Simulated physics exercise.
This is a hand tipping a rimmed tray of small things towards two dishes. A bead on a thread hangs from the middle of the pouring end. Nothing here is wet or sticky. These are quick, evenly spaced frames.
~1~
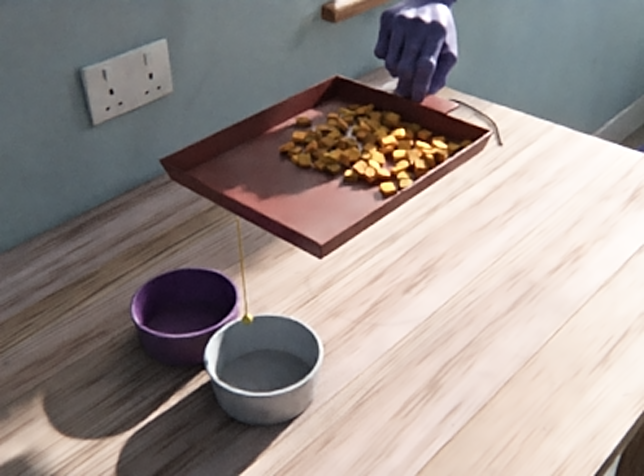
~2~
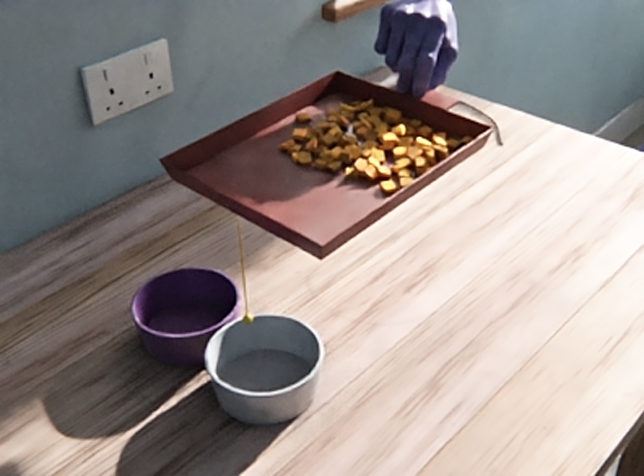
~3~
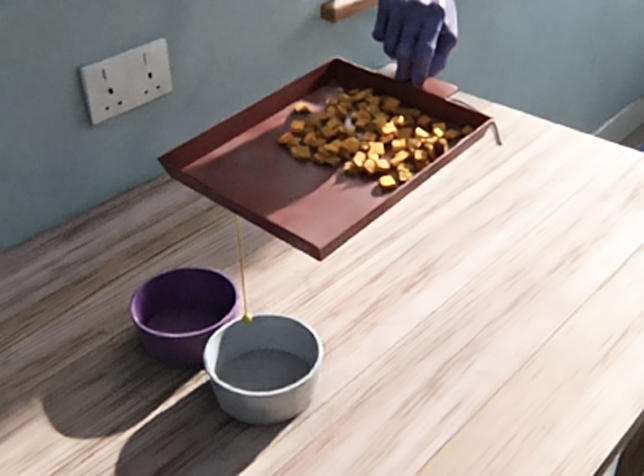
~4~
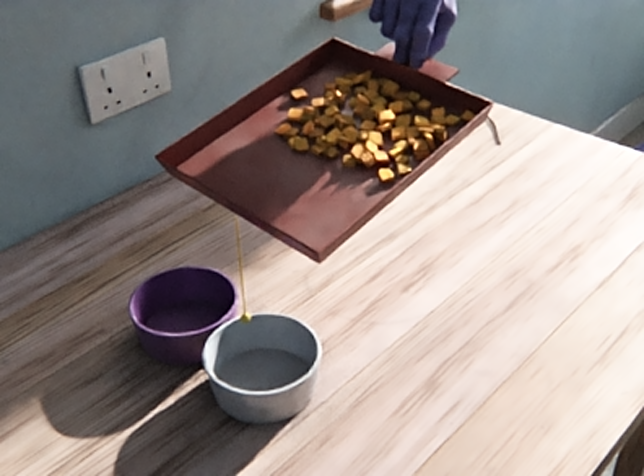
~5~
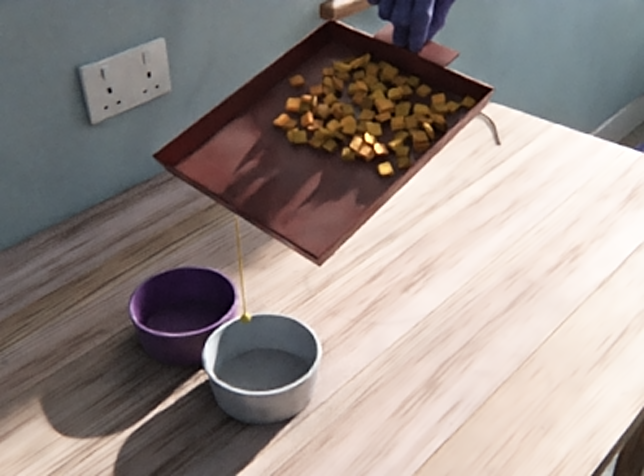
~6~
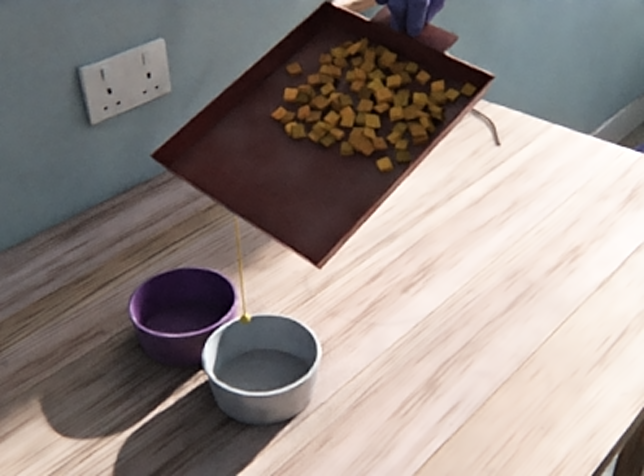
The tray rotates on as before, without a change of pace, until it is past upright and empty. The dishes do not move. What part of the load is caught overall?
The two hold under half of the load.
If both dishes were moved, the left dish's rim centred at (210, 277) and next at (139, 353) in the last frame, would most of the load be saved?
In turn: Below a half; the smaller part.
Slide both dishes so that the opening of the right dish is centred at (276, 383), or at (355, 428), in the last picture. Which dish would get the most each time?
The first try: Right. The second: The left dish.
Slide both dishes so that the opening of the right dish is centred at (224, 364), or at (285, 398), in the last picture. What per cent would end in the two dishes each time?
The first gives 20 %, the second 90 %.
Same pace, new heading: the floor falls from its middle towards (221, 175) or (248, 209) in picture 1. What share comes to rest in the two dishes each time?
First some 90, then 40 per cent.
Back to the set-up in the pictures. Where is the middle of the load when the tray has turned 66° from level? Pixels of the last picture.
Close to (294, 251).
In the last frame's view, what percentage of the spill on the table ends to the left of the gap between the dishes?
About 10 per cent.
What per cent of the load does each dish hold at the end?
For the left dish some 0 %, for the right dish some 30 %.
Shortly afterwards, tray tipped steeply; the bulk on the tray; near a quarter in the air.
Next, tray tipped past a quarter turn; a little on the tray; a little in the right dish; near half outside both; near a quarter in the air.
Some moments later, tray tipped past a quarter turn; near a third in the right dish; near two thirds outside both.
In the end, tray tipped past a quarter turn; near a third in the right dish; none at all in the left dish; near two thirds outside both.
